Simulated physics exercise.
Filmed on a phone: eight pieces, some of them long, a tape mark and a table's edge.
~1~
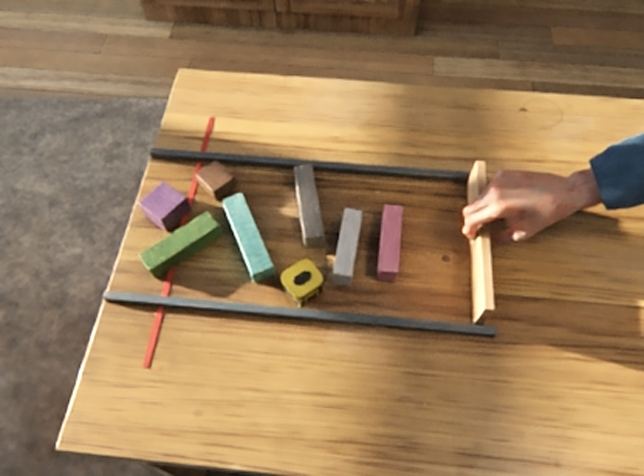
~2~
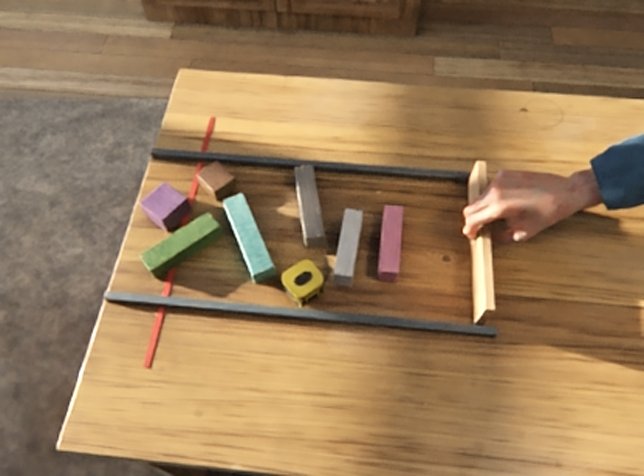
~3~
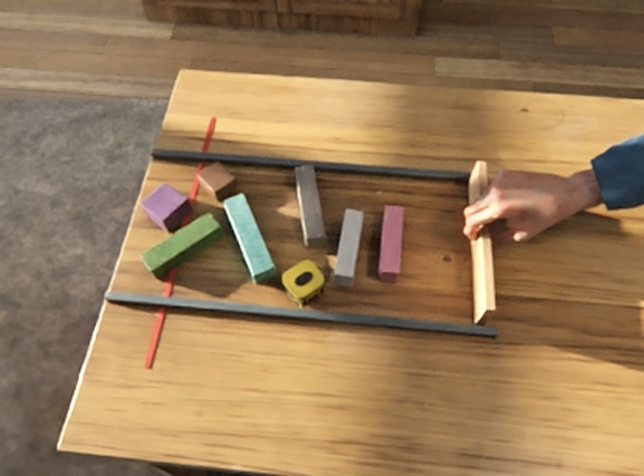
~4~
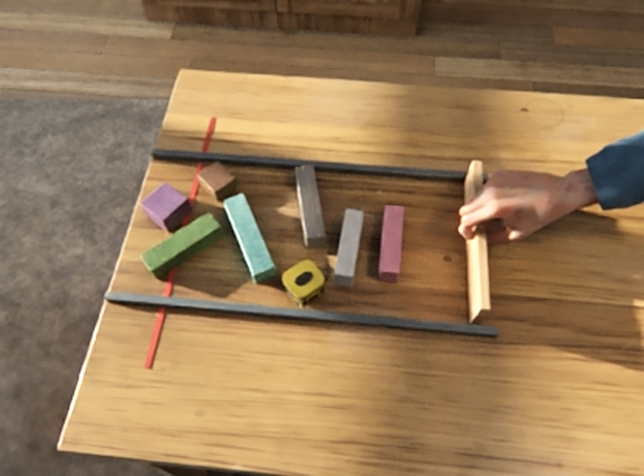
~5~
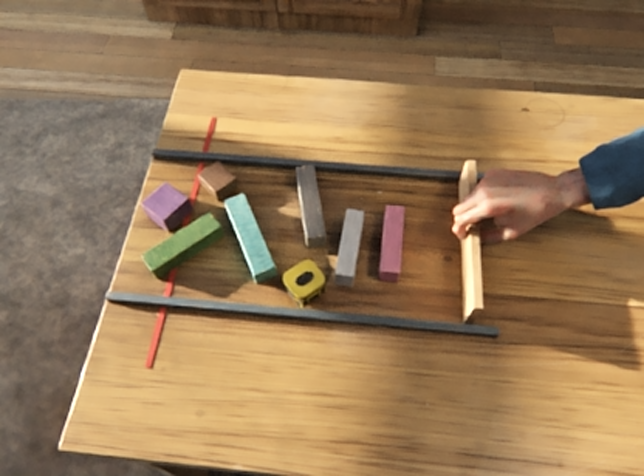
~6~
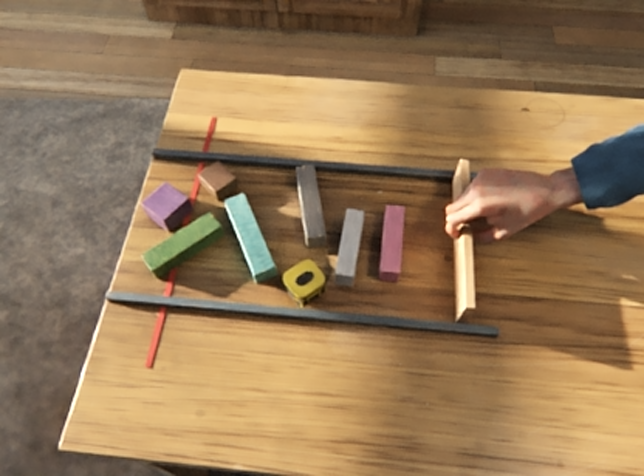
A hand slides a wooden board slightly left between two dark rails, toward scattered coloured blocks.
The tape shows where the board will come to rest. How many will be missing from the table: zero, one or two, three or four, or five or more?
Here the number that fall off is three or four.
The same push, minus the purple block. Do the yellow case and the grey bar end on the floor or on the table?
The yellow case remains up; the grey bar remains up.
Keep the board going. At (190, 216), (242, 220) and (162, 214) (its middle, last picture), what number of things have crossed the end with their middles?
Place by place, 4, 0 and 6.
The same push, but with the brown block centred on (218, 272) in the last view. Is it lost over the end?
The brown block comes down.
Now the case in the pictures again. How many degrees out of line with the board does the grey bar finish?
Some 10 degrees.
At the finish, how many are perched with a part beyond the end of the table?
The number is 2.
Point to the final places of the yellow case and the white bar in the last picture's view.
About (118, 271), and the other about (153, 230).
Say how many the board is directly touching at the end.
The number is 1.
Early on, none off yet; purple block at rest near (168, 207); green bar at rest near (184, 245); brown block at rest near (218, 181).
A while later, none off yet; purple block at rest near (168, 207); green bar travelled a little near (173, 246); brown block moving near (217, 178).
Further along, none off yet; purple block travelled about its own width near (132, 192); green bar travelled about its own width near (128, 248); brown block travelled well along near (171, 168).
Finally, the number that fall off is three or four; lost, turquoise bar, brown block, green bar and purple block.
